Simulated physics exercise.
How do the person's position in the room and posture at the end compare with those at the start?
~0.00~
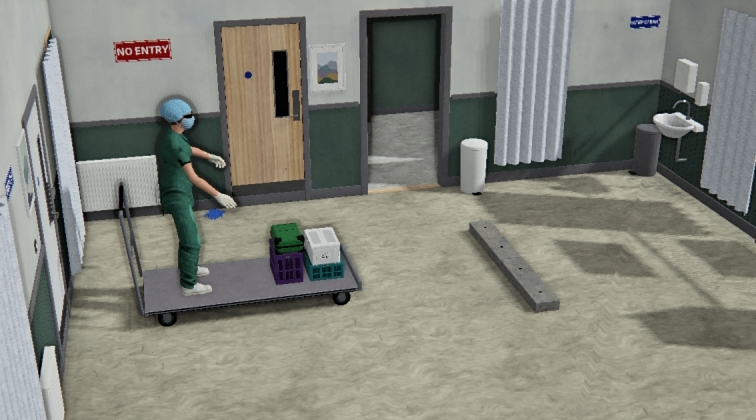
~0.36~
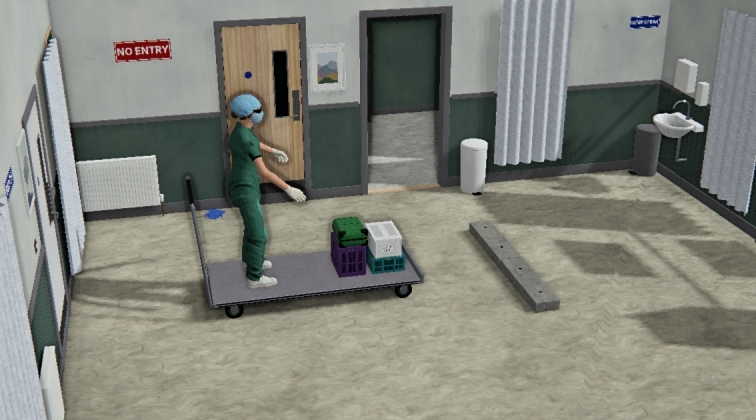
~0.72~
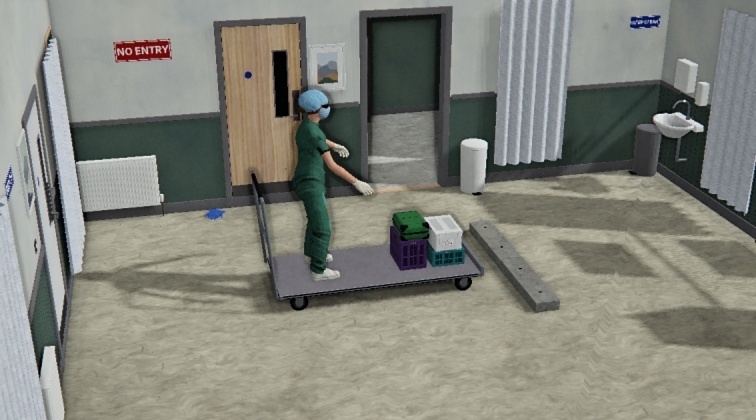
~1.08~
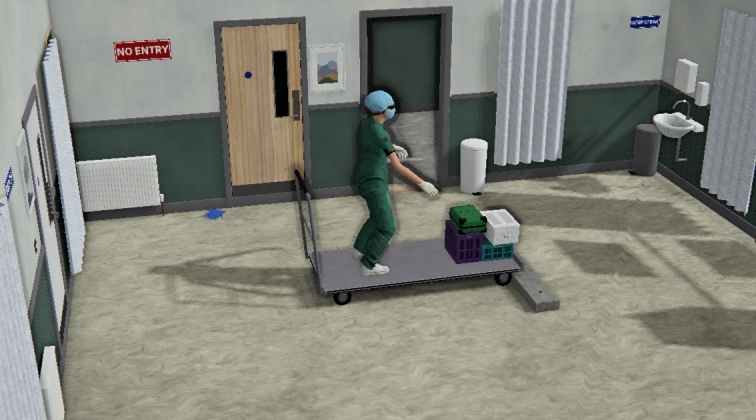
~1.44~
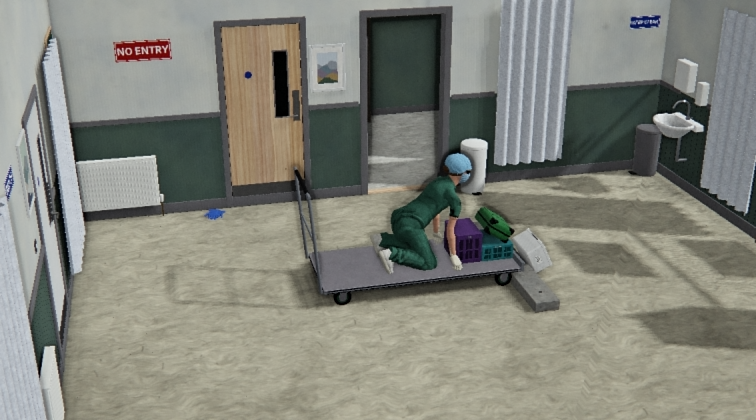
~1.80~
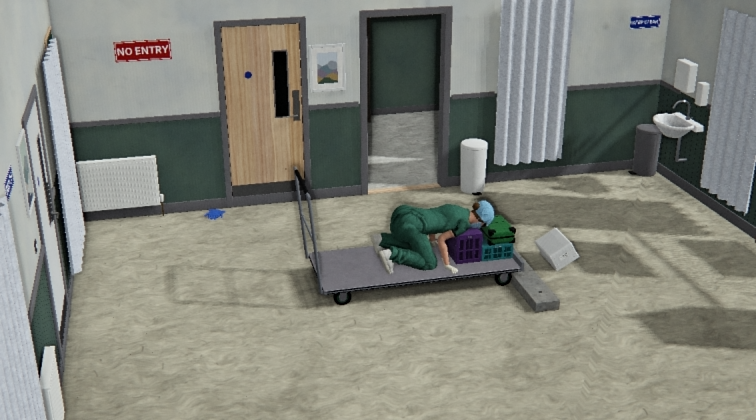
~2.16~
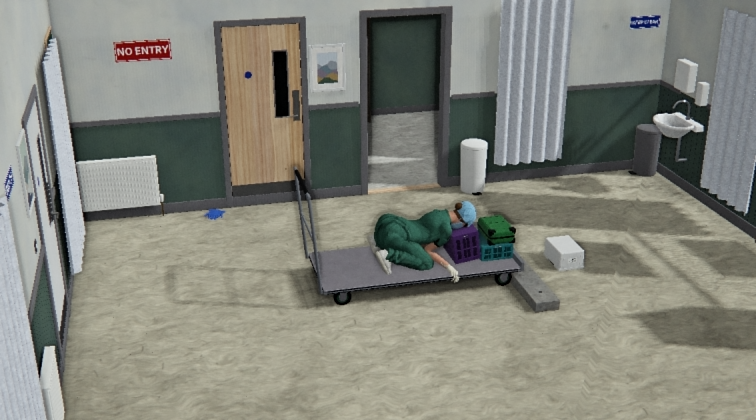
At the start the person stands upright on the trolley at the left side of the room. By the end the person is farther right, near the kerb, slumped low on the deck against the crates.
